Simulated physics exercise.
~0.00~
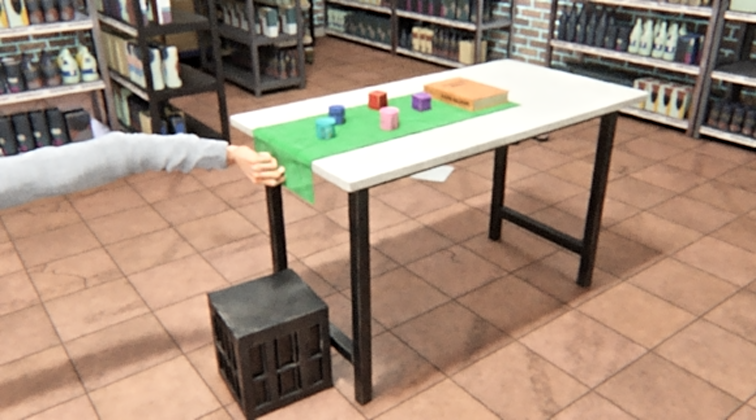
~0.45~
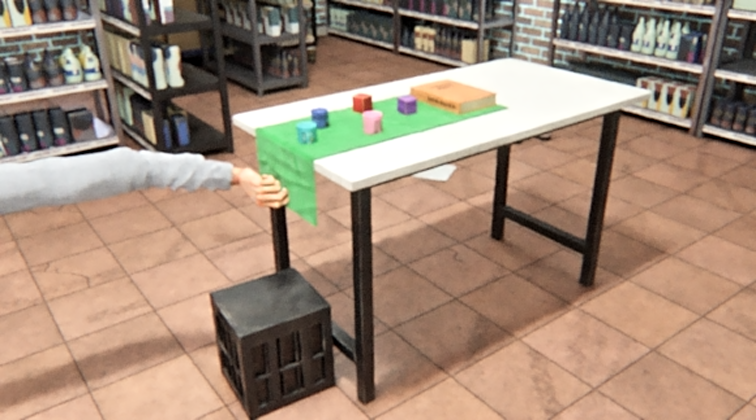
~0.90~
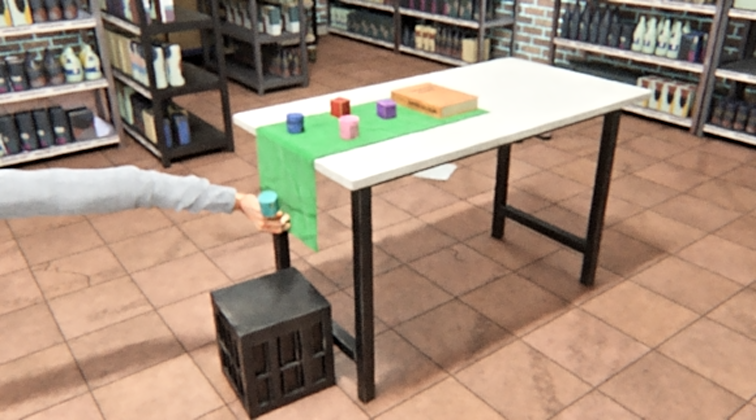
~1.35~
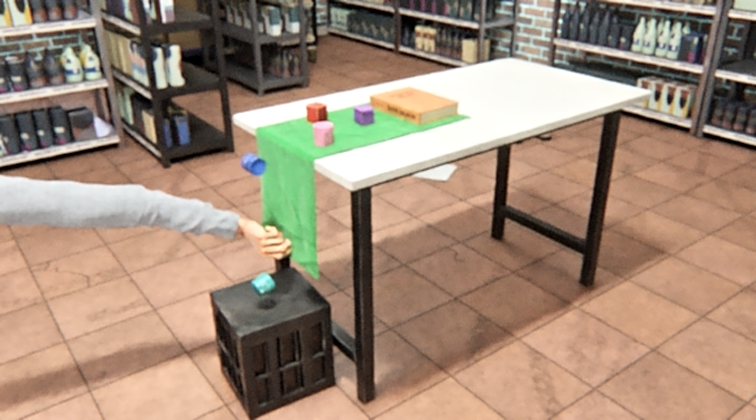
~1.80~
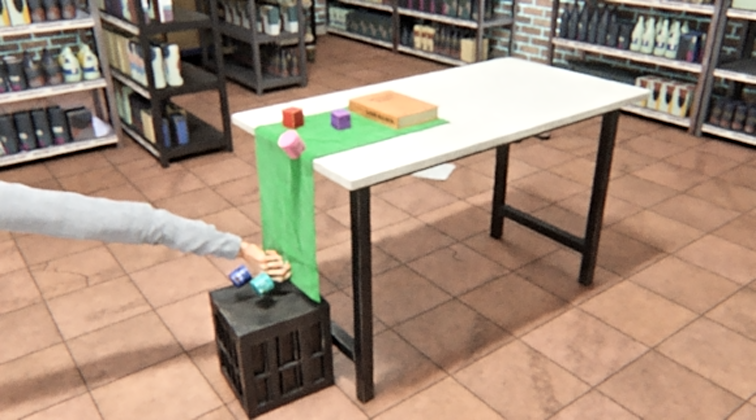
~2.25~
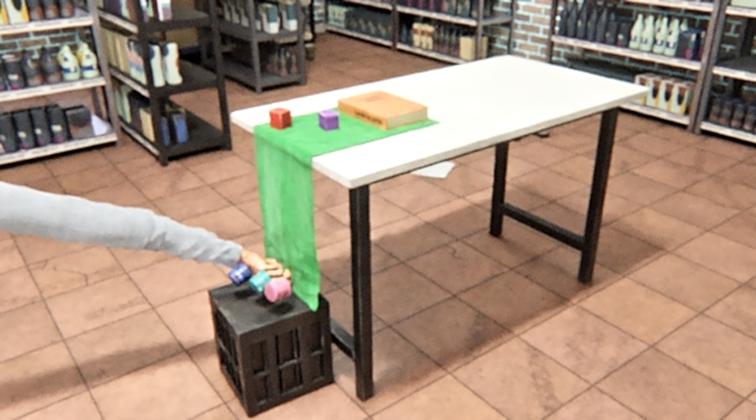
In a shop lined with shelves of bottles, a hand pulled a green cloth down over the end of a white table, and the turquoise, blue and pink pots dropped onto a black crate one after another, while the red and purple cubes stayed up.
